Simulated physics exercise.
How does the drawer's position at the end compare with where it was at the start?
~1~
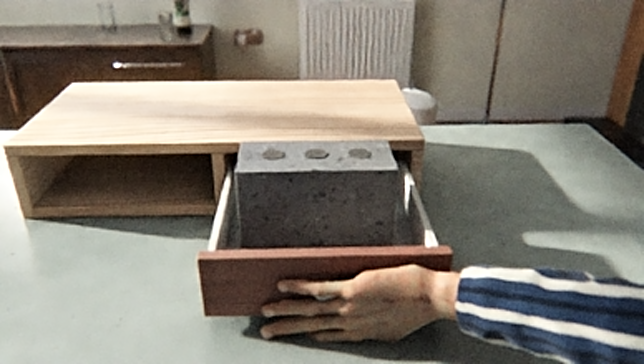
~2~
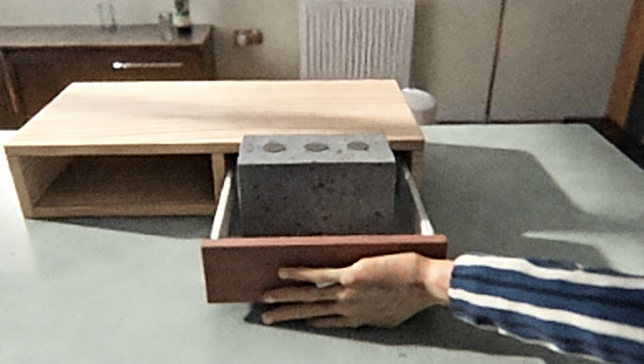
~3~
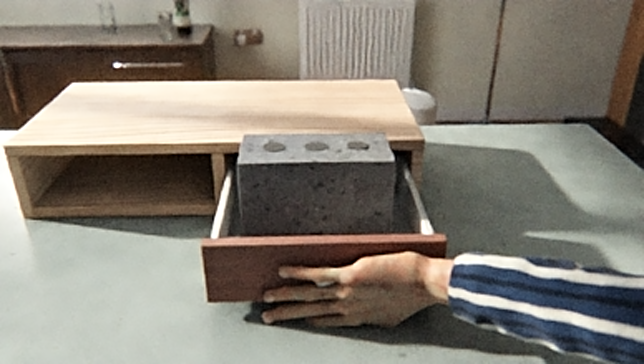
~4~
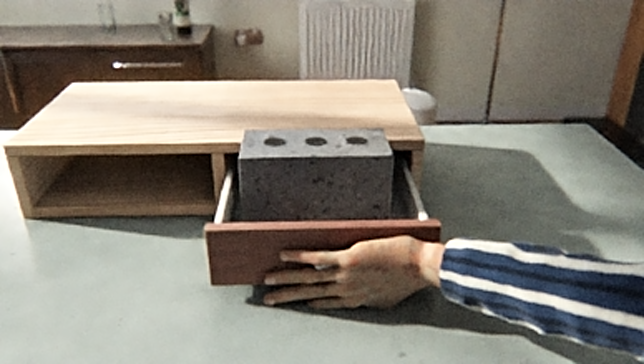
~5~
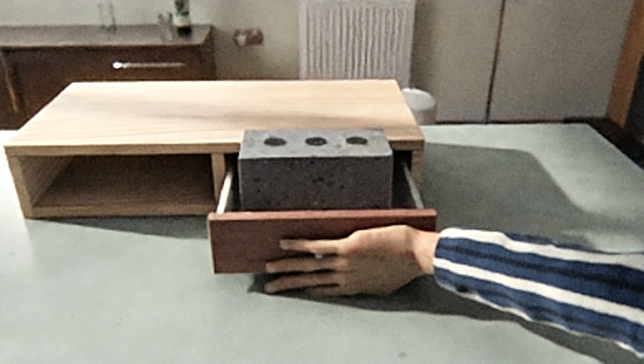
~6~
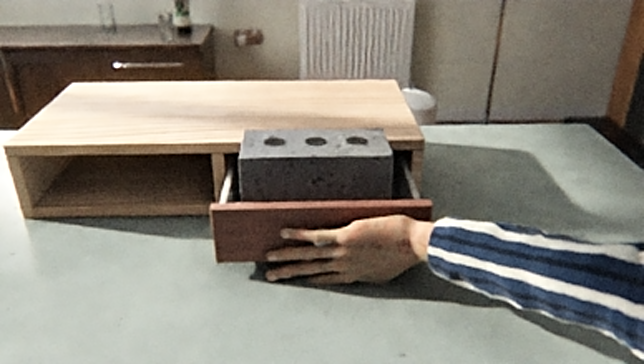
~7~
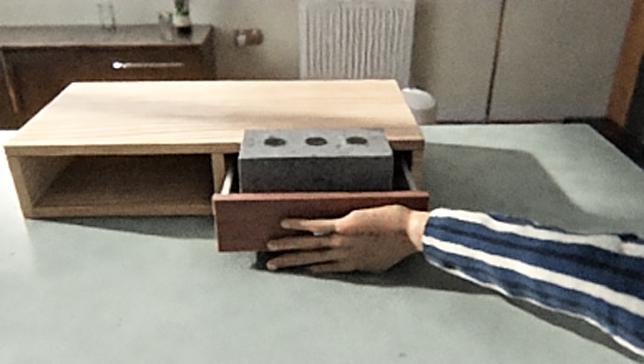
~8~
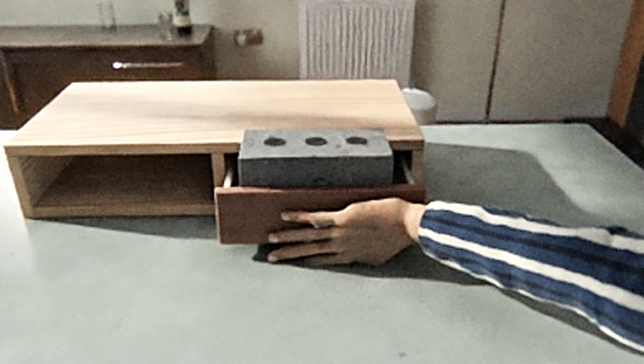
At the start the drawer is pulled well out toward the viewer, and by the end it sits farther back into the wooden unit, though it is still partly open.
We see a hand in a striped sleeve pushing in the open drawer of a low wooden unit, carrying a tall grey brick back with it. The brick stops at the unit's top edge while the drawer slides a little farther in, ending still ajar with the hand on its front.
